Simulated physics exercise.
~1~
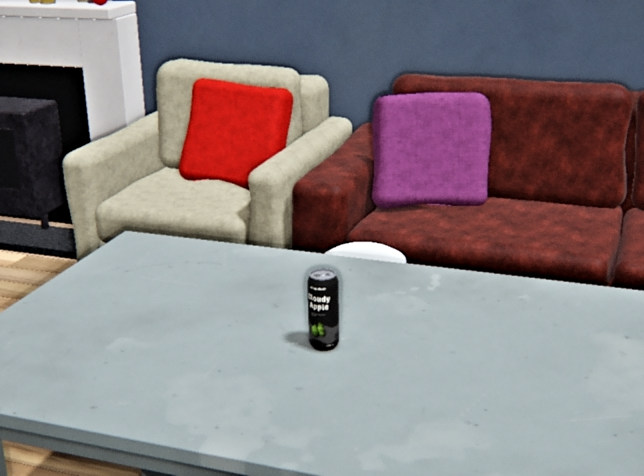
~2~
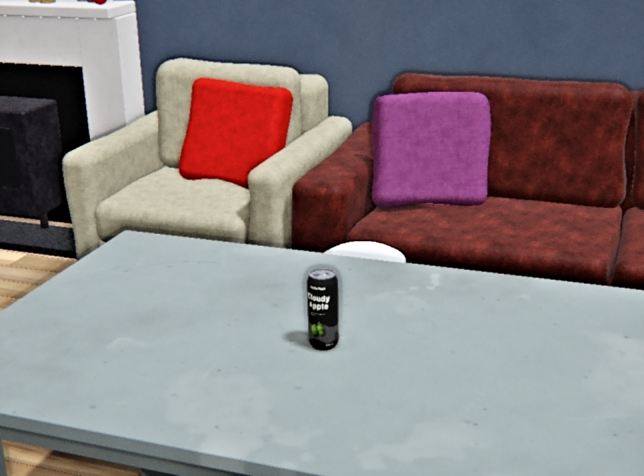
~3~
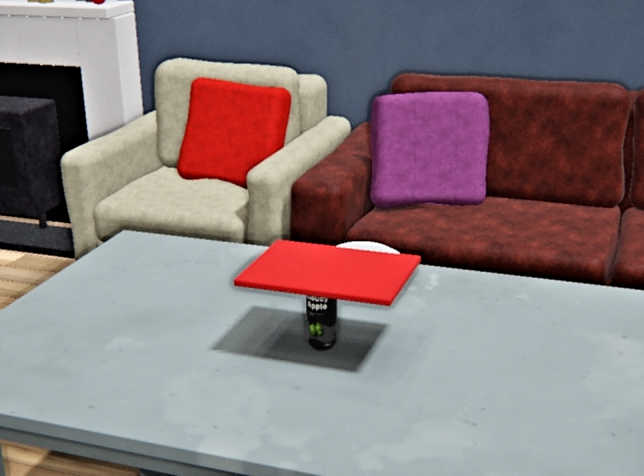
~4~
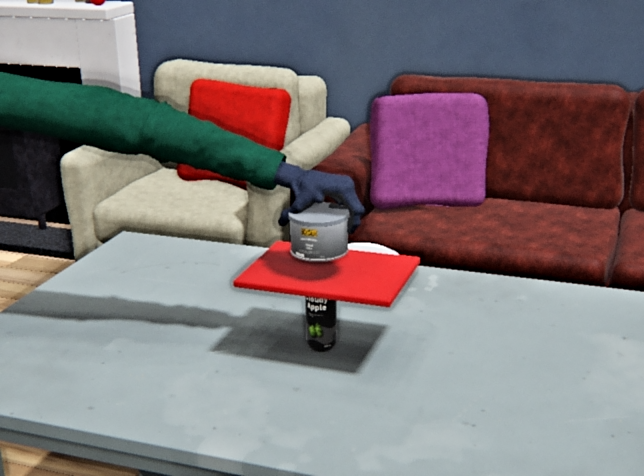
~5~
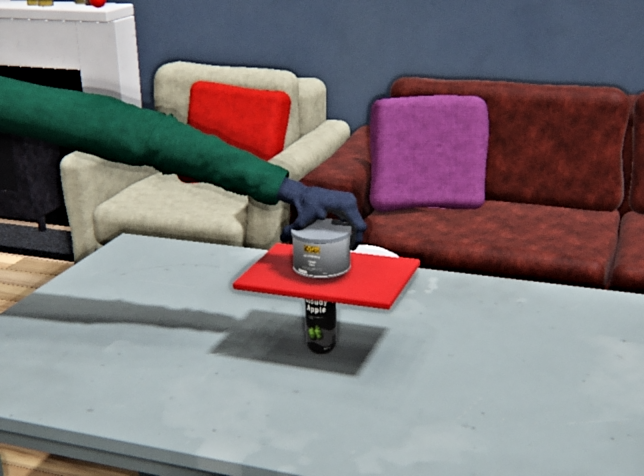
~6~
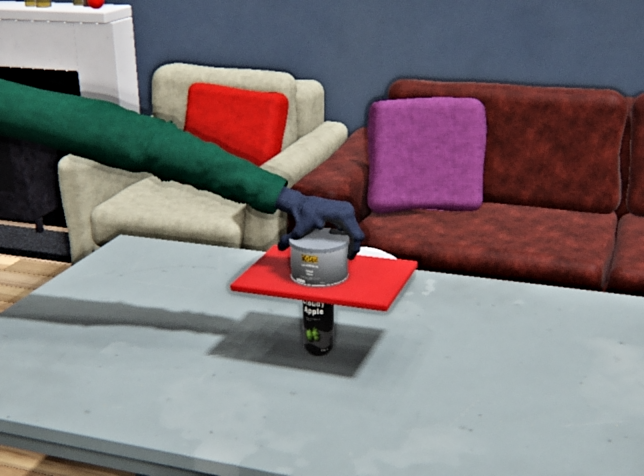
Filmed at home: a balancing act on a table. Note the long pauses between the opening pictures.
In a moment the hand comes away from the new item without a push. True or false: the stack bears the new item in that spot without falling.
True.
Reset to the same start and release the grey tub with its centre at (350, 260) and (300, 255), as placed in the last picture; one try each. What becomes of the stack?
First release - toppled; second release - upright.
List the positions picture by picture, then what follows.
The last thing is not in view yet, in the first picture.
The last thing is not in view yet, in the second picture.
The last thing is not in view yet; red lid (329, 270), in the third picture.
On its way; grey tub (319, 231); red lid (329, 272), in the fourth picture.
On its way; grey tub (322, 248); red lid (329, 274), in the fifth picture.
Set down, still held; grey tub (319, 257); red lid (326, 276), in the sixth picture.
Then, 0.20 s later than the last frame, all is still.
Then, 0.40 s later than the last frame, grey tub resting near (319, 257).
When it is over, all 3 as before. End places, in pixels of the last picture, grey tub near (319, 257). The stack stays up.
